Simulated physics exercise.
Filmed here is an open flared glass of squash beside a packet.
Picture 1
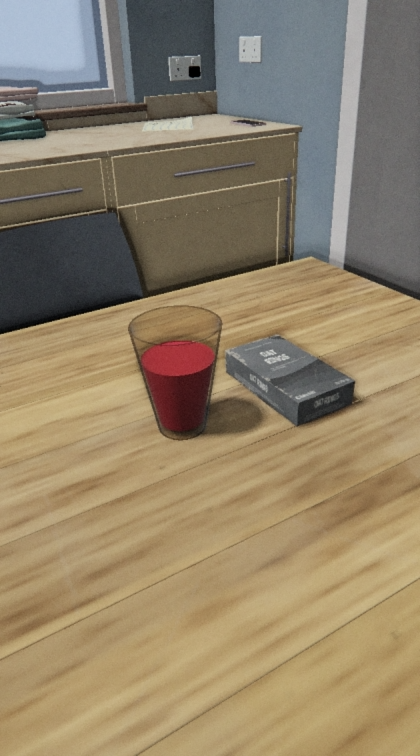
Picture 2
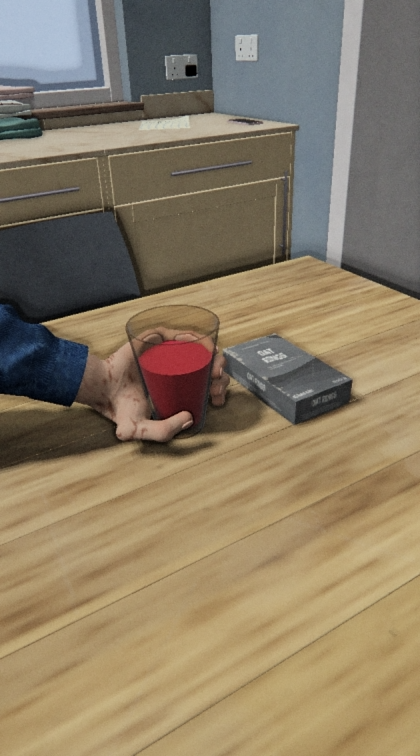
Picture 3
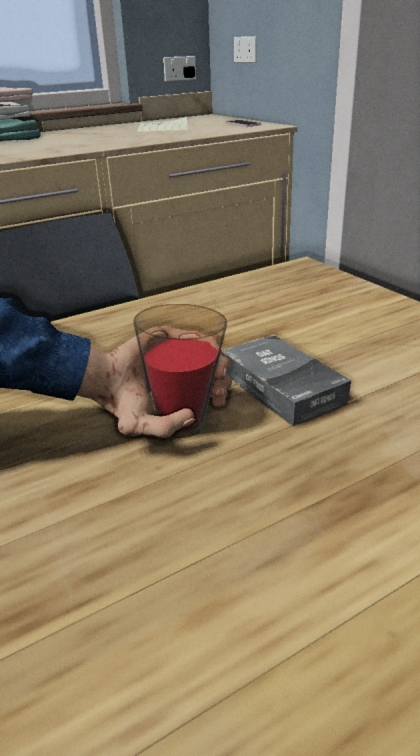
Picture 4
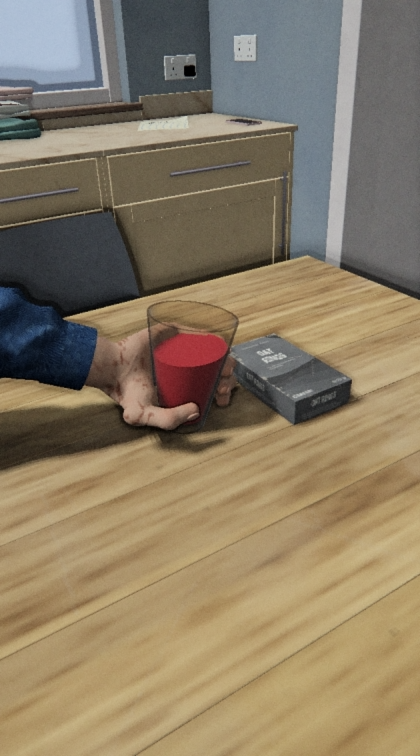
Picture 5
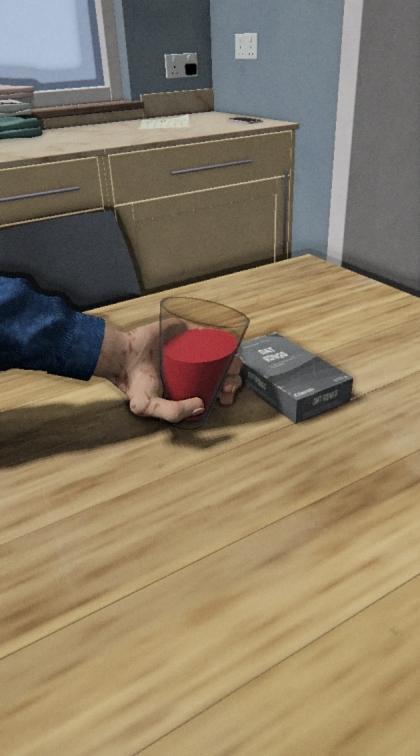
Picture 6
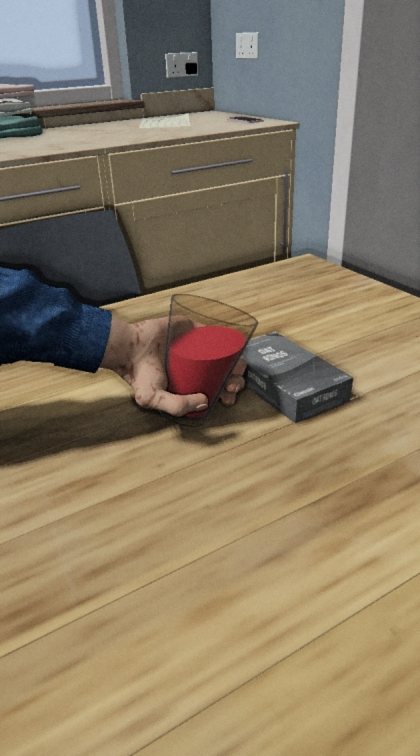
A flared glass of red drink stood on a wooden table beside a grey packet, then a hand in a blue sleeve took hold of it from the left and tilted it rightward towards the packet.
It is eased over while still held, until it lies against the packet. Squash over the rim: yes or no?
Yes.
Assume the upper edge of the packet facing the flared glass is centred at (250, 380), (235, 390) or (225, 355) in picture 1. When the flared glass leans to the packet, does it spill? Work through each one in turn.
Going through them one by one, I get a mess, a mess and a clean result.
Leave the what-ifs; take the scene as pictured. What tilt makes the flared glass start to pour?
About 45°.
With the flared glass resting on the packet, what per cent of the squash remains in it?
Something like 65 per cent stays in.
Next, the flared glass leans by about 40°; its rim is dry.
After that, the flared glass leans by about 50°; it has slopped over; about three quarters of the squash is inside.
Finally, the flared glass leans by about 55°, against the packet; it has slopped over; about two thirds of the squash is inside.
